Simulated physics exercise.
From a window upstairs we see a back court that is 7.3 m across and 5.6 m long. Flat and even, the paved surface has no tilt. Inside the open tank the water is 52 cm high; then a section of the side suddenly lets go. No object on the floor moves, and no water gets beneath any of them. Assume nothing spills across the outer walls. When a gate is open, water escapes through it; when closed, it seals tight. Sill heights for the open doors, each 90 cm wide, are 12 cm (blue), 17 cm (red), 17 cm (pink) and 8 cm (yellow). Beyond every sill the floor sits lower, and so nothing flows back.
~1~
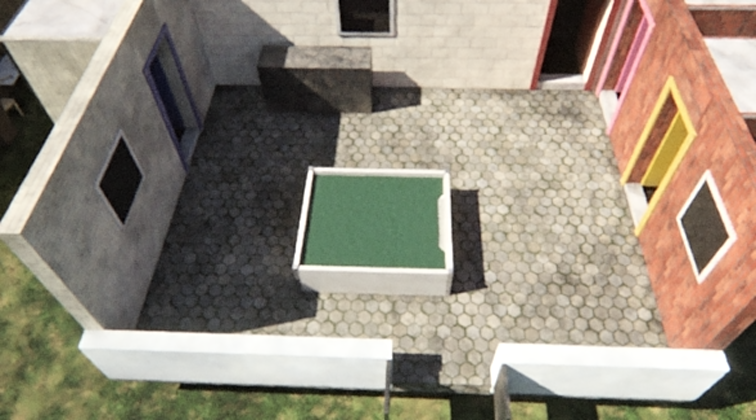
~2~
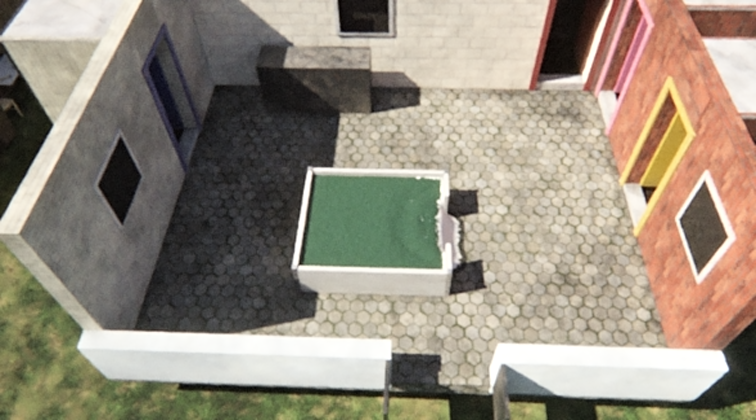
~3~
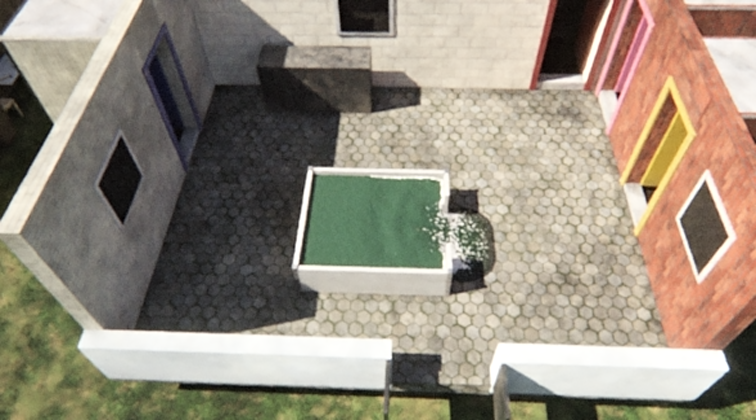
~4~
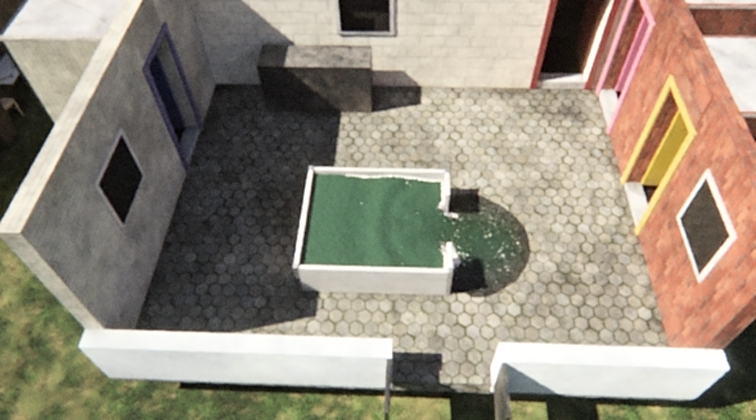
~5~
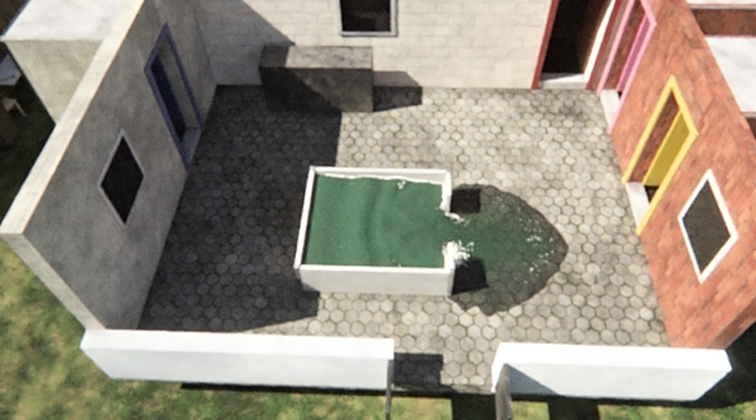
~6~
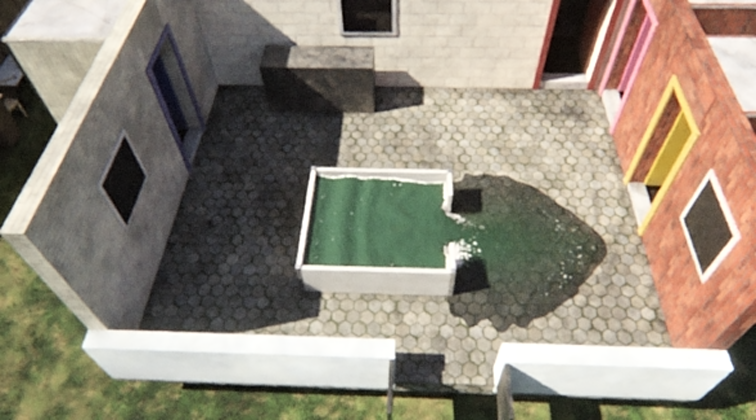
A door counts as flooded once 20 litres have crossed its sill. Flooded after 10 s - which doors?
My prediction: At the blue door the limit will hold; at the red door the limit will hold; at the pink door the limit will hold; at the yellow door the limit will be broken.
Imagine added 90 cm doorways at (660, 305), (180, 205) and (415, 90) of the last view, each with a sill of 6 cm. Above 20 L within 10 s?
The first one exceeds it, the second one doesn't reach it, and the third one doesn't reach it.
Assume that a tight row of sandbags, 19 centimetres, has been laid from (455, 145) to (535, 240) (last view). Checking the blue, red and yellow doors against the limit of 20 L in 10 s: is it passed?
Against that limit: Blue not over, red under, yellow under.
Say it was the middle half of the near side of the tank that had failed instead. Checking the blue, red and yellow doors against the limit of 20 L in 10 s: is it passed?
Against that limit: Blue not over, red under, yellow under.
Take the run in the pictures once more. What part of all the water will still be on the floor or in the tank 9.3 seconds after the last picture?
Around 90 per cent of the water.
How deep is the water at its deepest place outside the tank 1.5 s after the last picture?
It tops out at some 28 cm.
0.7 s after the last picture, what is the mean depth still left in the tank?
I'd put the mean depth near 38 centimetres.
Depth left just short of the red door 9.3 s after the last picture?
About 7.0 centimetres.
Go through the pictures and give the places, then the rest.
Still water, 52 cm deep, in the open tank at (376, 220), in the first picture.
The front is at (452, 270), 0.5 m from the gap at (443, 237); 0.2 m2 of floor is under water; 52 cm left at the back of the open tank, in the second picture.
The front is at (489, 263), 0.8 m from the gap at (444, 237); 0.7 m2 of floor is under water; 52 cm left at the back of the open tank, in the third picture.
Water pours out at (444, 236) and has run 1.2 m, to (524, 250); typically 6 cm deep outside, 52 cm at the open tank's back, in the fourth picture.
The front is at (561, 248), 1.8 m from the gap at (445, 235); 2.4 m2 of floor is under water; 52 cm left at the back of the open tank, in the fifth picture.
Water pours out at (447, 235) and has run 2.3 m, to (600, 252); typically 4 cm deep outside, 48 cm at the open tank's back, in the sixth picture.
Then, 0.7 s after the last picture water covers 25 % of the floor and is deepest (28 cm) near (459, 242); blue door not reached, red door not reached, pink door not reached, yellow door 14 cm at the sill, 3 L in.
Then, 1.5 s after the last picture water covers 30 % of the floor and is deepest (28 cm) near (674, 373); blue door not reached, red door not reached, pink door 3 cm at the sill, 0 L in, yellow door 19 cm at the sill, 35 L in.
Then, 2.8 s after the last picture water covers 30 % of the floor and is deepest (19 cm) near (645, 267); blue door not reached, red door 13 cm at the sill, 0 L in, pink door 7 cm at the sill, 0 L in, yellow door 15 cm at the sill, 85 L in.
Then, 5.3 s after the last picture water covers 55 % of the floor and is deepest (15 cm) near (586, 89); blue door not reached, red door 13 cm at the sill, 0 L in, pink door 10 cm at the sill, 0 L in, yellow door 11 cm at the sill, 114 L in.
Then, 9.3 s after the last picture water covers 85 % of the floor and is deepest (9 cm) near (671, 360); blue door not reached, red door 7 cm at the sill, 0 L in, pink door 8 cm at the sill, 0 L in, yellow door 7 cm at the sill, 120 L in.
